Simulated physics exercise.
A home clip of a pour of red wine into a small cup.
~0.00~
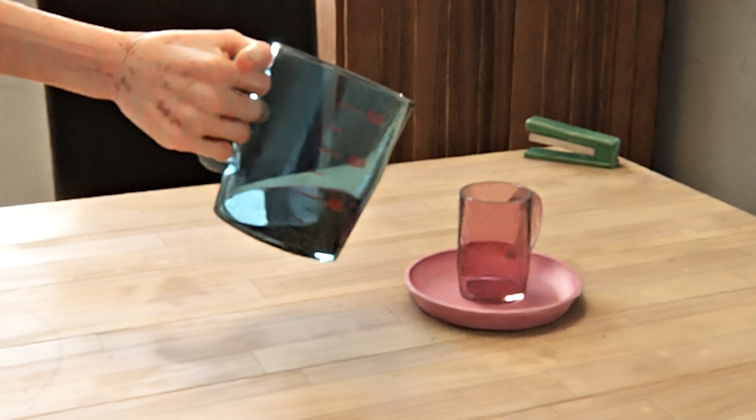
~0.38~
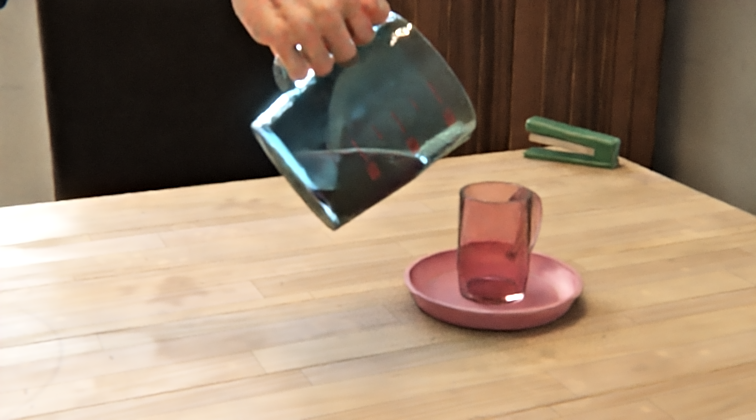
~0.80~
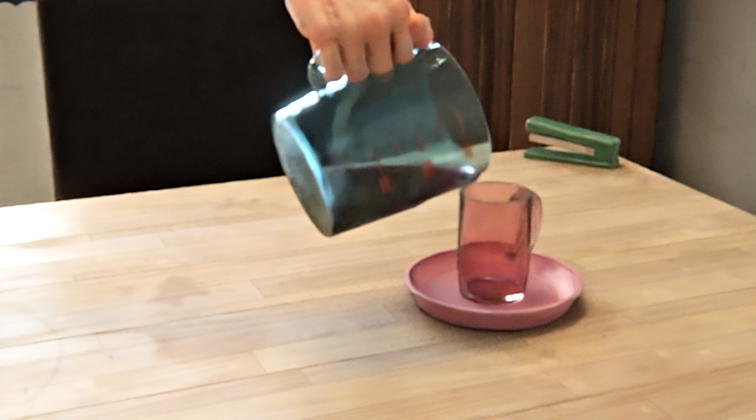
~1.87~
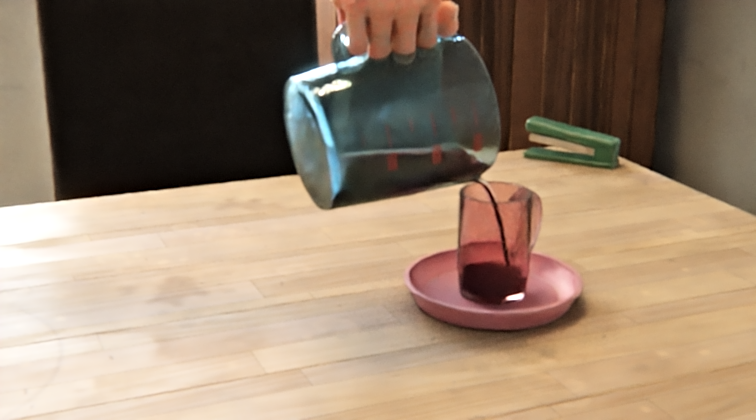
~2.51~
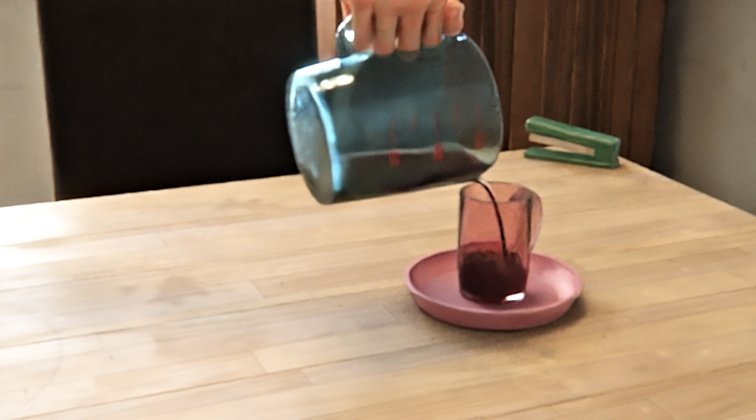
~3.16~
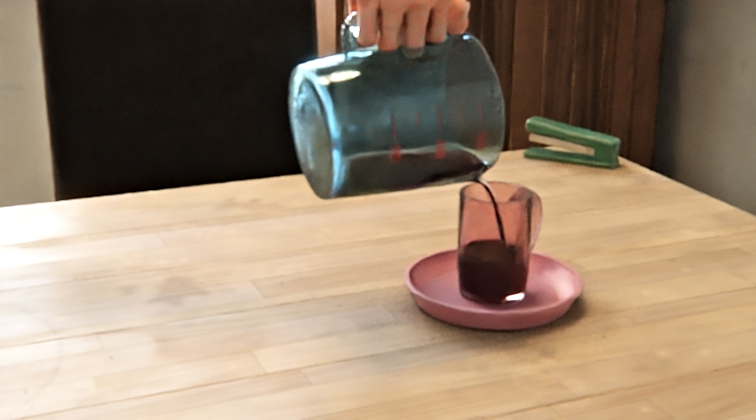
A hand holds a clear bluish jug with red markings above a light wooden table, seen from slightly above by a still camera. A small pinkish-red cup stands on a pink saucer right of centre, with a green stapler behind it and a dark panel at the back. The hand moves the jug rightward, tilting it further, and a thin dark stream of red wine pours into the cup, where the level rises.
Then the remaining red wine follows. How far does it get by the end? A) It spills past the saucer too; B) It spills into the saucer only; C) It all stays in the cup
C.
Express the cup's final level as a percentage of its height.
Close to 80 in a hundred.
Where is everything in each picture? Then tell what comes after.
In the first picture, the jug is on its way; jug (310, 150) tipped 25° with all of its load; cup (494, 239) empty; saucer (535, 315) dry.
In the second picture, the red wine nears the lip; jug (365, 123) tipped 55° with all of its load; cup (494, 239) empty.
In the third picture, the red wine nears the lip; jug (382, 140) tipped 70° with all of its load; cup (494, 239) empty.
In the fourth picture, pouring; jug (392, 123) tipped 80° with about three quarters of its load; cup nearly empty, surface at (493, 273).
In the fifth picture, pouring; jug (394, 119) tipped 85° with about two thirds of its load; cup (494, 239) about a quarter full.
In the sixth picture, pouring; jug (397, 117) tipped 85° with about half of its load; cup about a third full, surface at (494, 253); saucer (535, 315) dry.
After 4.4 s, the cup is about half full; the saucer is dry.
After 5.4 s, the cup is about three quarters full; the saucer is dry.
After 7.0 s, the cup is about three quarters full; the saucer is dry.
